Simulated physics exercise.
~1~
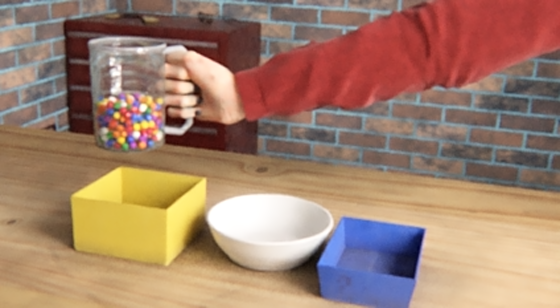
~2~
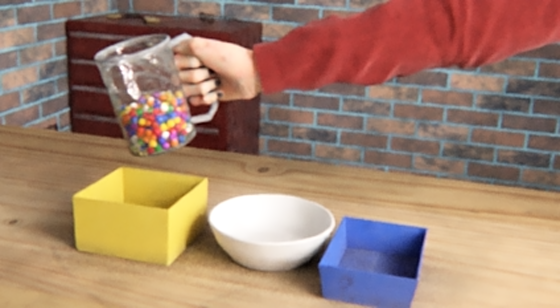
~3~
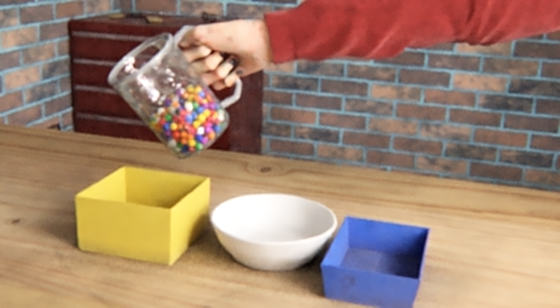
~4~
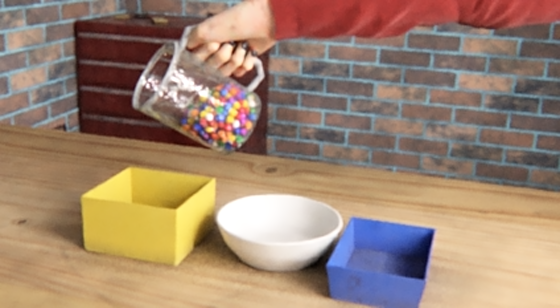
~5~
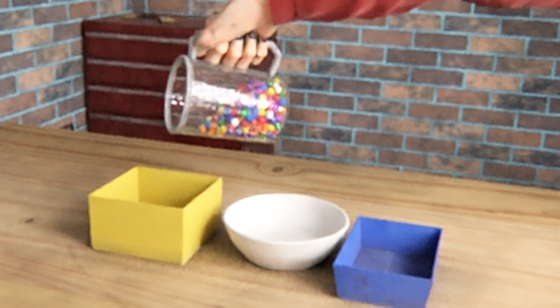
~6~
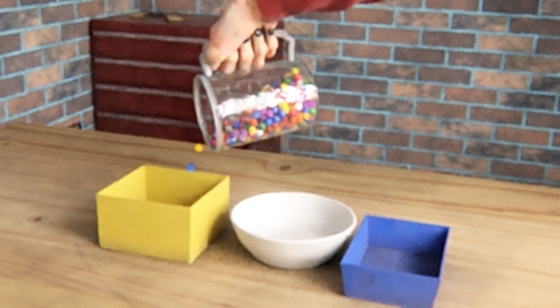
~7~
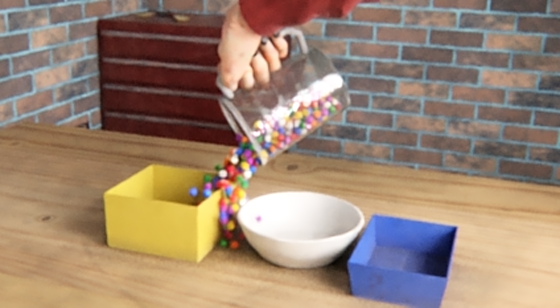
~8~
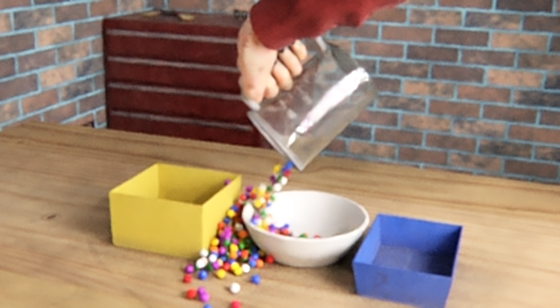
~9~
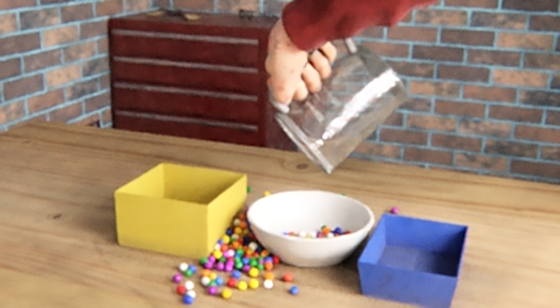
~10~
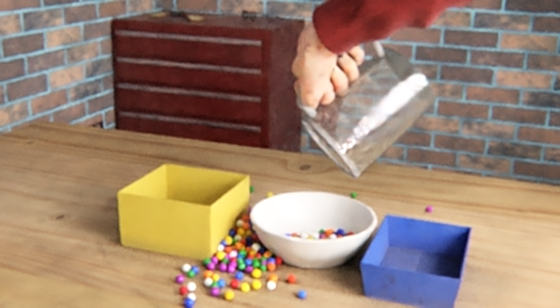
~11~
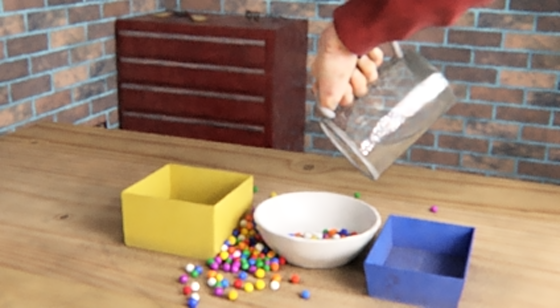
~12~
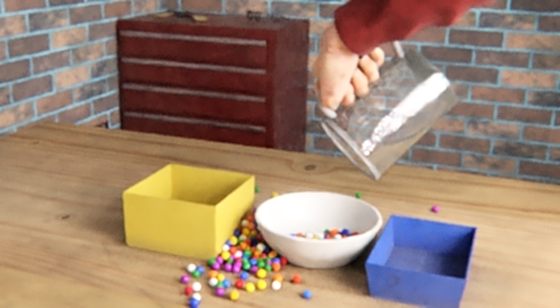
At first, a hand in a red sleeve holds a clear jug of colourful beads upright above a wooden table, where a yellow tin, a white bowl and a blue tin stand in a row. The hand carries the jug to the right, tipping it steadily until it lies on its side and the first beads drop near the yellow tin. As it tilts further, beads stream down by the yellow tin, then towards the bowl, many spilling between them. Finally, the emptied jug stops, tilted above the blue tin, with beads in the bowl and scattered across the table.
